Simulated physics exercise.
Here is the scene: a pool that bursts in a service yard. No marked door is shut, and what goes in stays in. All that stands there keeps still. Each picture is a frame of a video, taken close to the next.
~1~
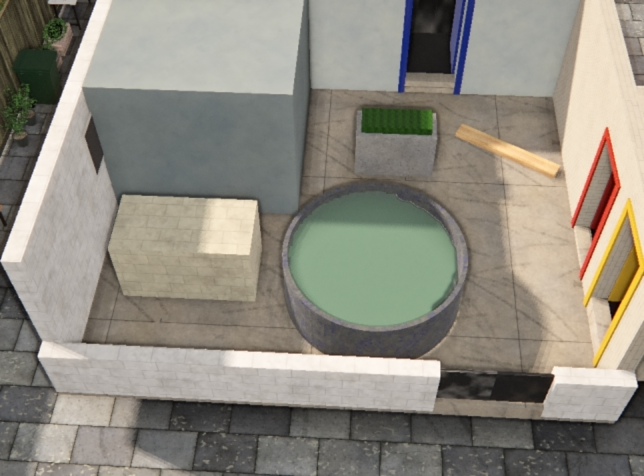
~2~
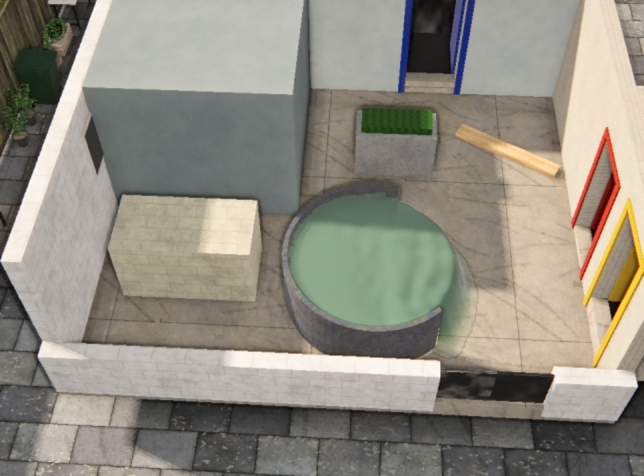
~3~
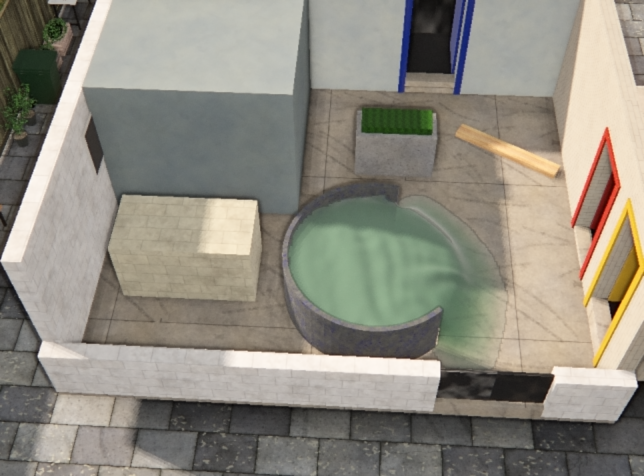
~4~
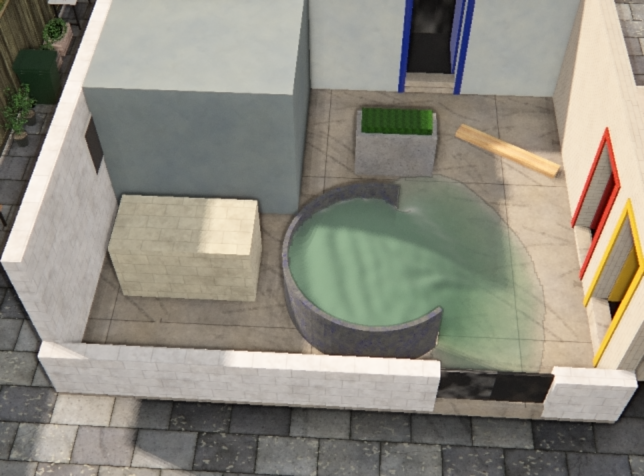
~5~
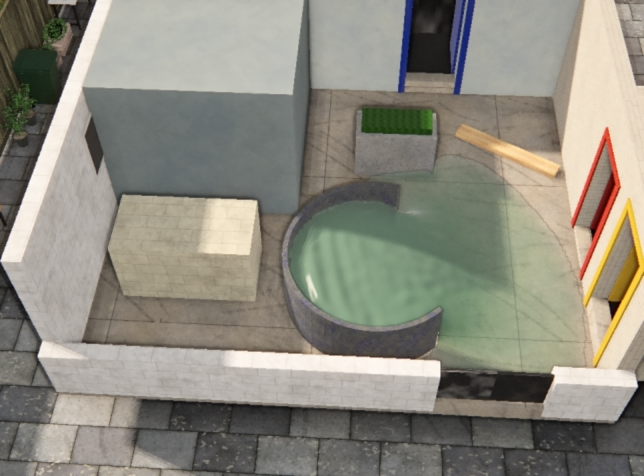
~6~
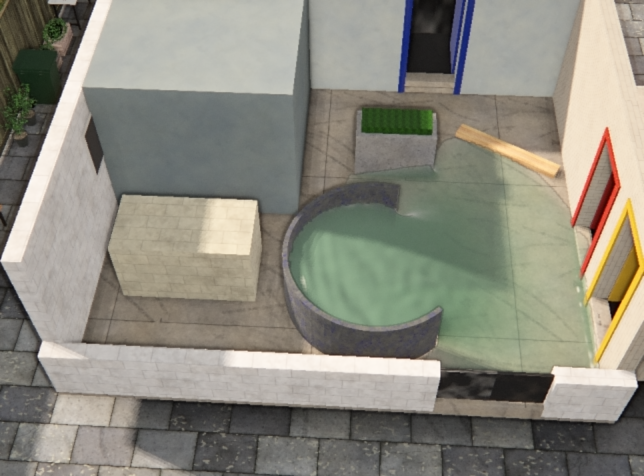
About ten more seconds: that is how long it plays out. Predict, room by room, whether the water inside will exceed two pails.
In order: The blue door never exceeds two buckets; the yellow door exceeds two buckets; the red door exceeds two buckets.
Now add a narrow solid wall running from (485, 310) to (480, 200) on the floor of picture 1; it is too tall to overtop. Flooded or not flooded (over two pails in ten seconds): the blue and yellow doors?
Blue: Over the threshold. Yellow: Over the threshold.
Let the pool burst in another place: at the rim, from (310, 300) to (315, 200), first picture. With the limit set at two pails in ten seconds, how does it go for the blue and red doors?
Result - blue one does not reach it, red one tops the mark.
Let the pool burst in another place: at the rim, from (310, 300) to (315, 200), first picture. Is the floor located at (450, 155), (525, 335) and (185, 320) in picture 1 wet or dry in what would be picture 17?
In the order given: Untouched, untouched and swamped.
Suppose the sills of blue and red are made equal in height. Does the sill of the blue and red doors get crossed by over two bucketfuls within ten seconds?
Check - blue door: Spills past the limit; red door: Spills past the limit.
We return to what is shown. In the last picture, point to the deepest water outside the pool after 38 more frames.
I'd say near (326, 231).
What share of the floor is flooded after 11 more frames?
Roughly 60 %.
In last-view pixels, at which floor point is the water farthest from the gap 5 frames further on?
Near (553, 101).
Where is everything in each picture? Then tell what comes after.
The first frame shows still water in the round pool at (375, 255).
In the second frame, the front is at (447, 354), out from the gap at (453, 266).
In the third frame, the front is at a hidden place, out from the gap at (453, 267).
In the fourth frame, the front is at (412, 178), out from the gap at (453, 269).
In the fifth frame, water pours out at (453, 270) and has run to (457, 159).
In the sixth frame, the front is at (467, 142), out from the gap at (452, 270).
A moment on, water covers 55 % of the floor; the blue door not reached, the yellow door over two buckets in, the red door far over two buckets in.
Next, water covers 60 % of the floor; the blue door wet at the sill, nothing in, the yellow door far over two buckets in, the red door far over two buckets in.
Then, water covers 70 % of the floor; the blue door wet at the sill, nothing in, the yellow door far over two buckets in, the red door far over two buckets in.
Later, water covers 95 % of the floor; the blue door wet at the sill, nothing in, the yellow door far over two buckets in, the red door far over two buckets in.
In the end, water covers 100 % of the floor; the blue door wet at the sill, nothing in, the yellow door far over two buckets in, the red door far over two buckets in.
